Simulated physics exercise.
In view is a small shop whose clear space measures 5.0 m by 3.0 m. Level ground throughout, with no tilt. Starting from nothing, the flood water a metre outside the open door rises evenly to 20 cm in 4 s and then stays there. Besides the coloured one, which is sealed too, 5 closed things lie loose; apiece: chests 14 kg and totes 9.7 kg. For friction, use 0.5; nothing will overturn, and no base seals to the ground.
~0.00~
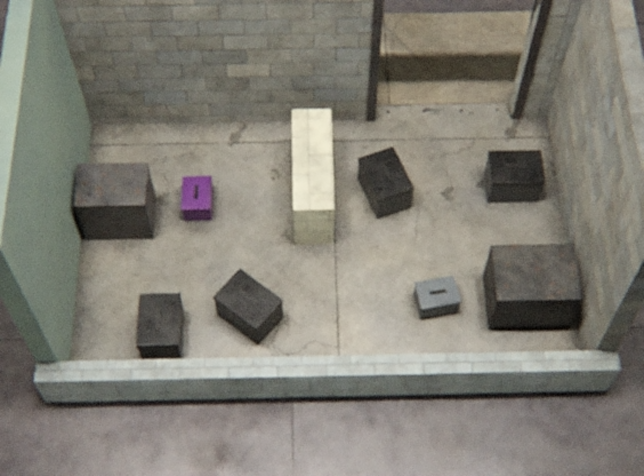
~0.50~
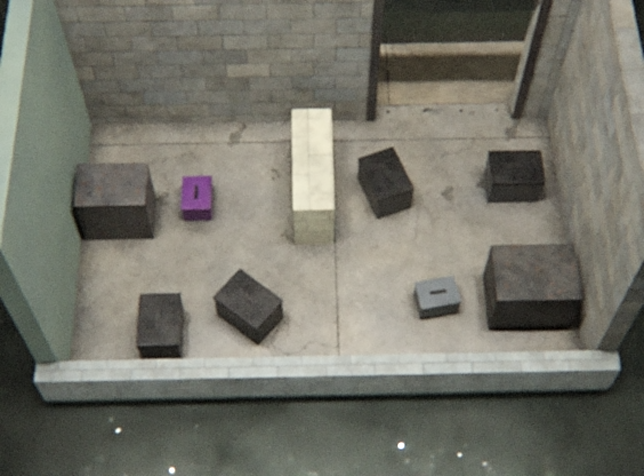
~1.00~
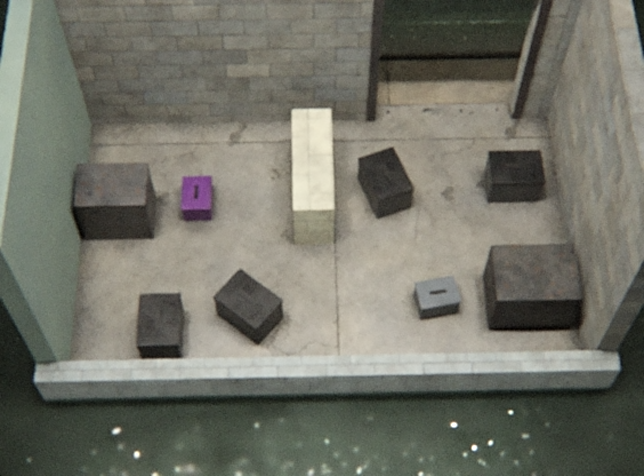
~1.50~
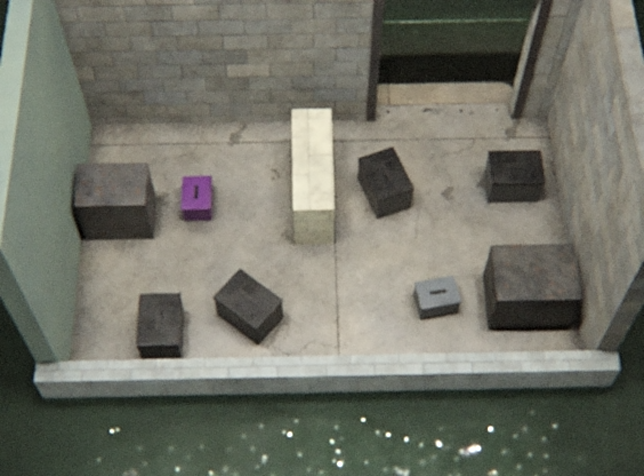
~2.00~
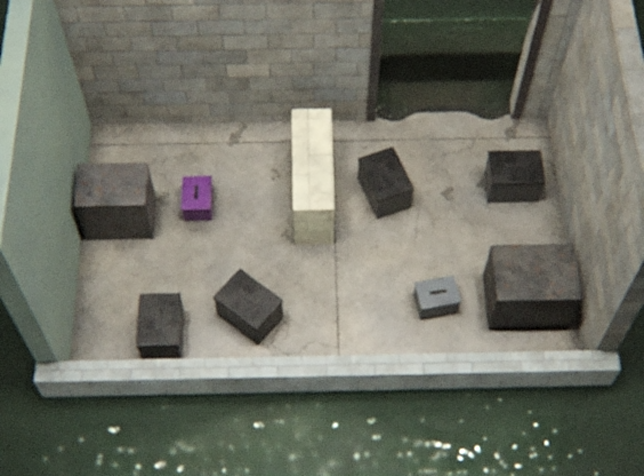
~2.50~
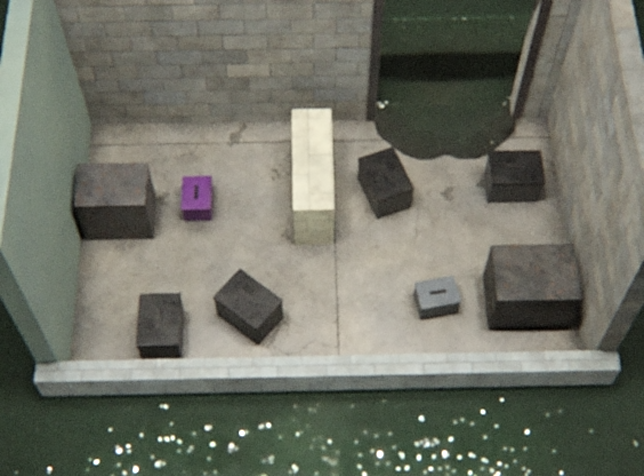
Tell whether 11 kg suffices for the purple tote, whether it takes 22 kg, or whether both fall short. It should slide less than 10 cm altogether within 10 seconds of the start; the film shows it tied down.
Odds are the lighter choice passes.
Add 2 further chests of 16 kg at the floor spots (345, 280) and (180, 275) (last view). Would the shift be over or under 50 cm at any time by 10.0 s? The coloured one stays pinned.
Beyond, below.
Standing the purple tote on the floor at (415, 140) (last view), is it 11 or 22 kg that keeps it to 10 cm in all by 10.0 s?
It turns out that the heavier alone succeeds.
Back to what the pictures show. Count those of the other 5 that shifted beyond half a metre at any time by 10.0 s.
It works out to 5.
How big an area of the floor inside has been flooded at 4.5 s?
That flooded area is roughly 4.5 m2.
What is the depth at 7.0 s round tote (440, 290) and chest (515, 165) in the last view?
I'd estimate 13 cm for the first and 15 cm for the second.
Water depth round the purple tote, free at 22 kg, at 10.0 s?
Depth: Approx. 4 cm.
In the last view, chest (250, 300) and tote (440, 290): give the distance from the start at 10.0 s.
They've ended up 100 cm and 350 cm away, in that order.
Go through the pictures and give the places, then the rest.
The first frame shows the purple tote at (196, 192) rests on the ground; water covers 0.0 m2; 0 of 6 have shifted.
The second frame shows the purple tote at (196, 192) rests on the ground; water covers 0.0 m2; 0 of 6 have shifted.
The third frame shows the purple tote at (196, 192), on the bottom; 0.0 m2 under water; 0 of 6 have shifted.
The fourth frame shows the purple tote at (196, 192) rests on the ground; 0.0 m2 under water; 0 of 6 have shifted.
The fifth frame shows the purple tote at (196, 192), on the bottom; 0.0 m2 under water; 0 of 6 have shifted.
The sixth frame shows the purple tote at (196, 192) rests on the ground; 0.6 m2 under water; 0 of 6 have shifted.
After 3.5 s the purple tote would be 0 cm from its start with 11 kg and 0 cm from its start with 22 kg; 0 cm of water round it then.
After 4.5 s the purple tote would be 0 cm from its start with 11 kg and 0 cm from its start with 22 kg; 0 cm of water round it then.
After 7.0 s the purple tote would be 0 cm from its start with 11 kg and 0 cm from its start with 22 kg; 0 cm of water round it then.
After 10.0 s the purple tote would be 0 cm from its start with 11 kg and 0 cm from its start with 22 kg; 4 cm of water round it then.
